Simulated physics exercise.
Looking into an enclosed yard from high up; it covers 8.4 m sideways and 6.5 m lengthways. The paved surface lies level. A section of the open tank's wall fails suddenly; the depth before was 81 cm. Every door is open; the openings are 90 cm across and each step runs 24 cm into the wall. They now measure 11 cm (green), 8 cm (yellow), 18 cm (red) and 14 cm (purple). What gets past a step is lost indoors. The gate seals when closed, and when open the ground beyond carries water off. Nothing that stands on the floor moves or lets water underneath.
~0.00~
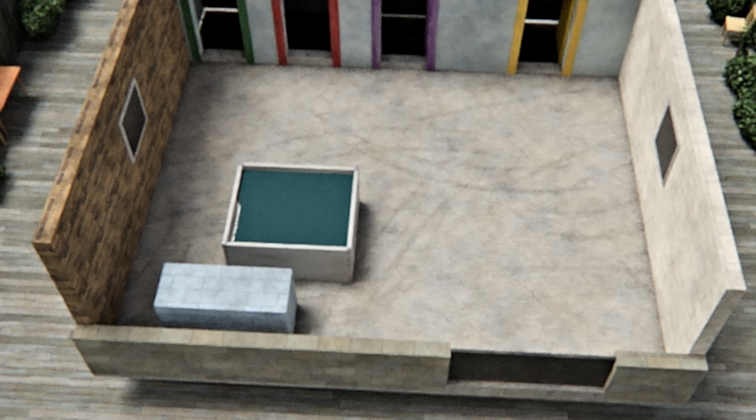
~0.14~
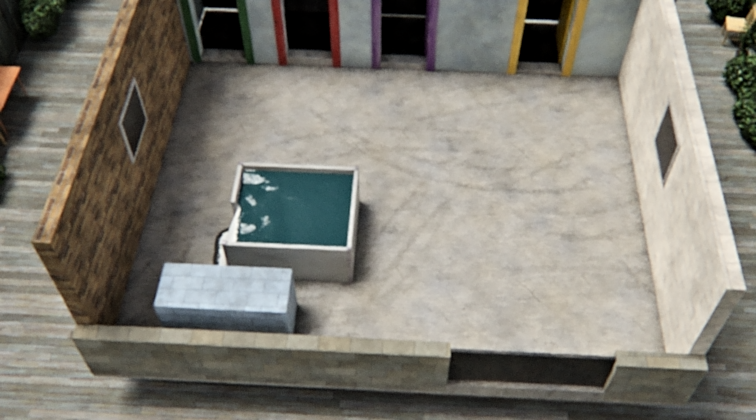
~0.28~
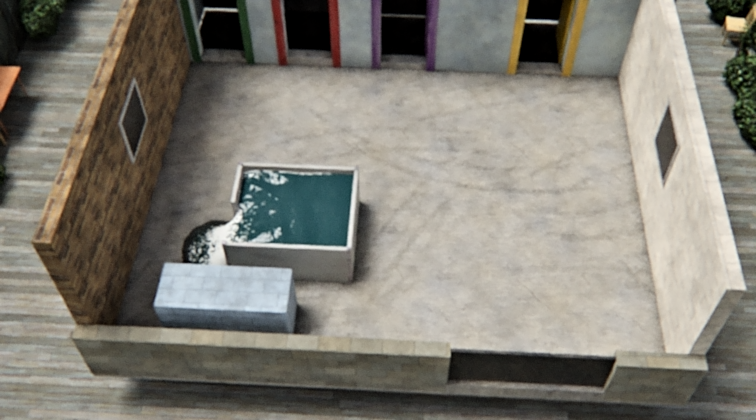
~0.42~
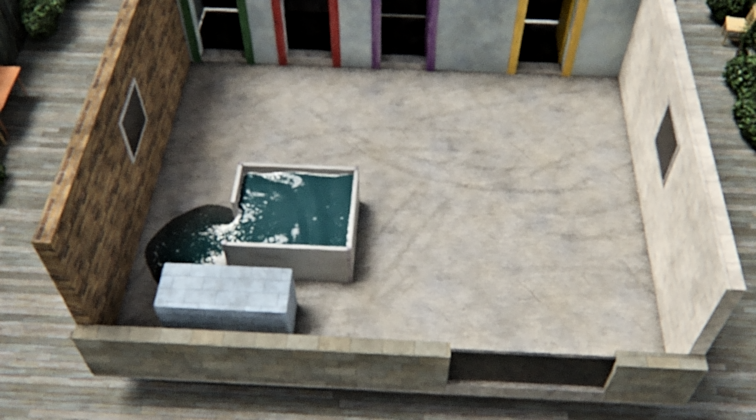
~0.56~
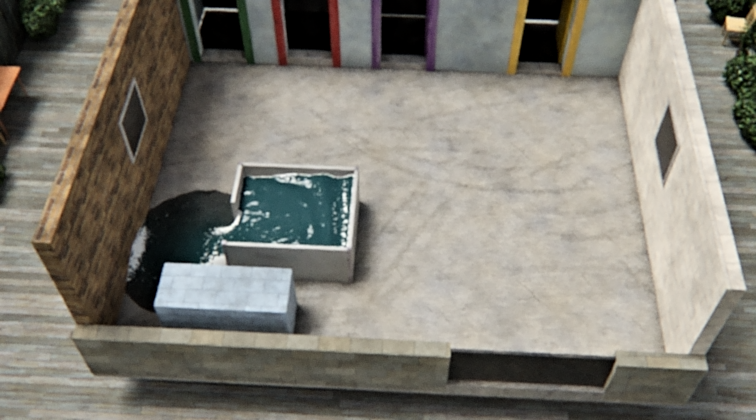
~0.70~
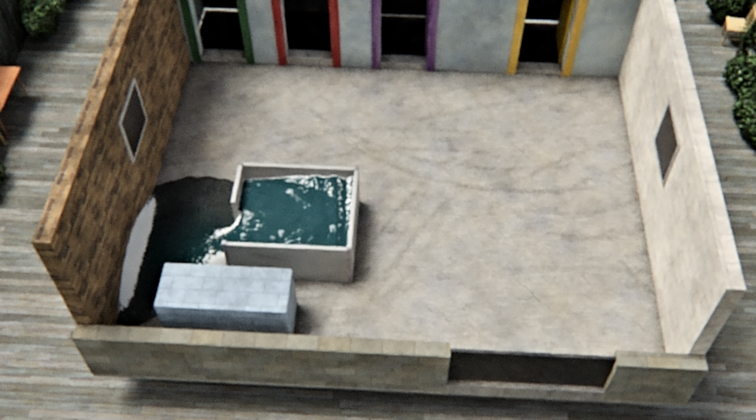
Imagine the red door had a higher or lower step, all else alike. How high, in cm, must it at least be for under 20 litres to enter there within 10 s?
About 6 cm.
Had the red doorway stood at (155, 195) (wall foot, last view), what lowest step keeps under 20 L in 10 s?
Roughly 16 cm.
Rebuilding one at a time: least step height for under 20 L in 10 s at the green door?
About 13.5 cm at green.
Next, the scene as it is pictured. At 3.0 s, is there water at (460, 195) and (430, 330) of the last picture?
In that order: Not reached, under water.
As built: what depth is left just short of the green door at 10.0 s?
Some 8.0 cm.
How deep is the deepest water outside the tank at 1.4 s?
Roughly 55 cm.
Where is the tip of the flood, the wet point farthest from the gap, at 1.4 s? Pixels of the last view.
Around (176, 113).
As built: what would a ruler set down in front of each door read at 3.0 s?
In cm: Green 19, yellow 0, red 4, purple 0.
After 1.4 s water covers 10 % of the floor, deepest (55 cm) near (109, 352); it has not reached the red door.
After 3.0 s water covers 30 % of the floor, deepest (33 cm) near (161, 334); 4 cm at the red door, 0 litres in over its 18 cm step.
After 10.0 s water covers 95 % of the floor, deepest (10 cm) near (627, 160); 6 cm at the red door, 0 litres in over its 18 cm step.
At the red door as built, the water arrived by 3.0 s and peaked near 10 cm at 3.8 s.
With a step of 5.5 cm, 28 litres would have come in within the 10 s; with 7.5 cm, 9 litres. So under 20 litres takes about 6 cm.
